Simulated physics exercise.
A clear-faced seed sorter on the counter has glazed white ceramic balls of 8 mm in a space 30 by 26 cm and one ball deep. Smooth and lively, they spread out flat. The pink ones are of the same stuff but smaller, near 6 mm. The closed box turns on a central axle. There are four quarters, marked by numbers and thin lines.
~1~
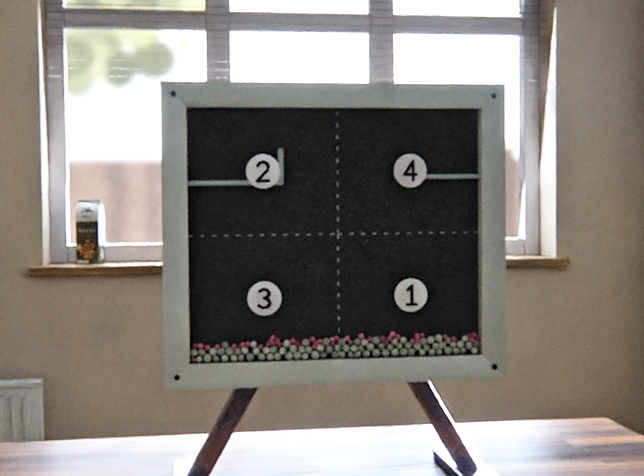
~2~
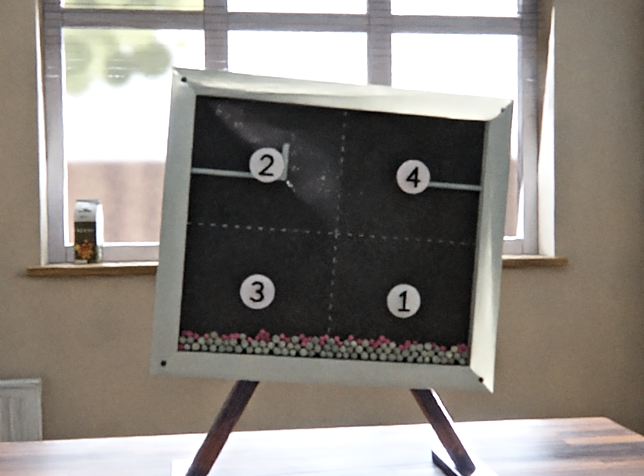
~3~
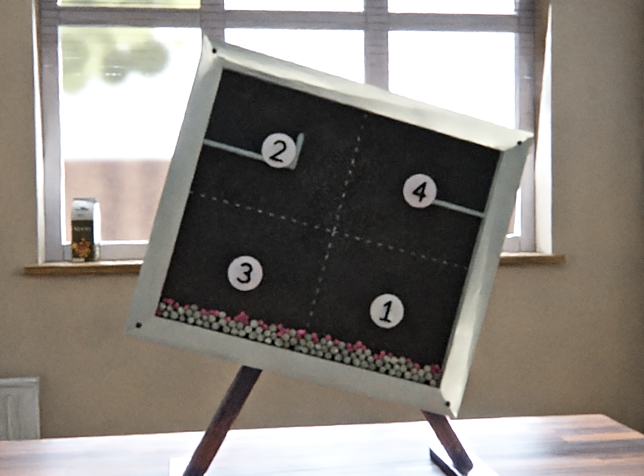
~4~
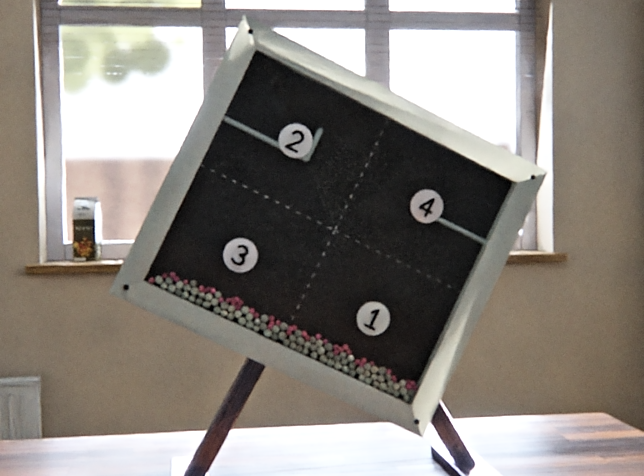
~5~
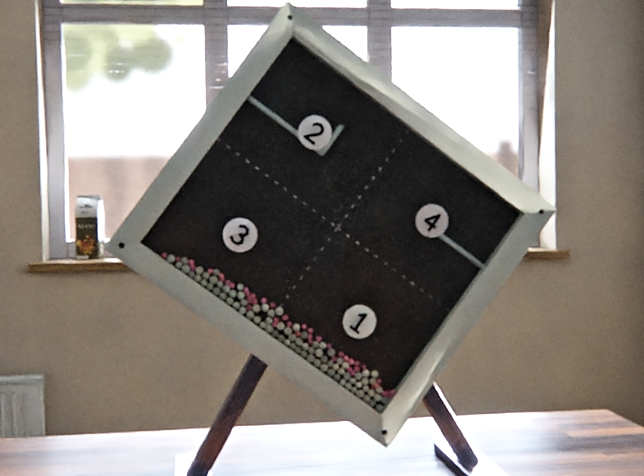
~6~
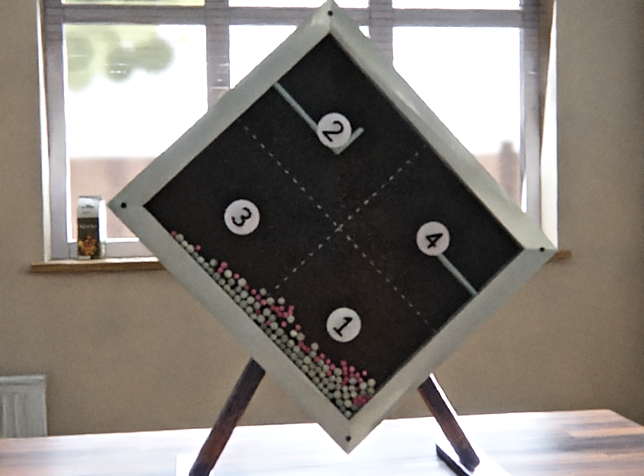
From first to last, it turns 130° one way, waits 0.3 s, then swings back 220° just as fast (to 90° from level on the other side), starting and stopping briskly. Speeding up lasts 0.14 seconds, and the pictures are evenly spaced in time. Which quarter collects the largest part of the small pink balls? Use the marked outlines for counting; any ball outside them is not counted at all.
The one marked 3.
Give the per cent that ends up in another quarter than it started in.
About 55 percent.
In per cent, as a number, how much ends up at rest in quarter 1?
Roughly 0%.
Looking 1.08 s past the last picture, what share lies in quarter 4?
35 percent.
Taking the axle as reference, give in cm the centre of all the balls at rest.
About 6 cm right and 13 cm below.
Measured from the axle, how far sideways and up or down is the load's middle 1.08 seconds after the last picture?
The middle sits around 10 cm left of it and 9 cm below it.
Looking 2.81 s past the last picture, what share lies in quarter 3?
I'd say near 0 in a hundred.
Then, 1.08 s later than the last picture, it stands 130° clockwise; the balls' middle is 10 cm left of and 9 cm below the centre; no. 1, 65 %, no. 4, 35 %; small ones, no. 1, 65 %, no. 4, 35 %.
Then, 2.81 s later than the last picture, it stands 20° clockwise; the balls' middle is 8 cm right of and 12 cm below the centre; no. 1, 100 %; small ones, no. 1, 100 %.
Then, 4.24 s later than the last picture, it stands 90° anticlockwise; the balls' middle is 8 cm right of and 12 cm below the centre; no. 3, 100 %; small ones, no. 3, 100 %.
All still 5.2 s after it, it stands 90° anticlockwise; no. 1, 0 %, no. 2, 10 %, no. 3, 90 %, no. 4, 0 %; small ones, no. 2, 15 %, no. 3, 85 %.
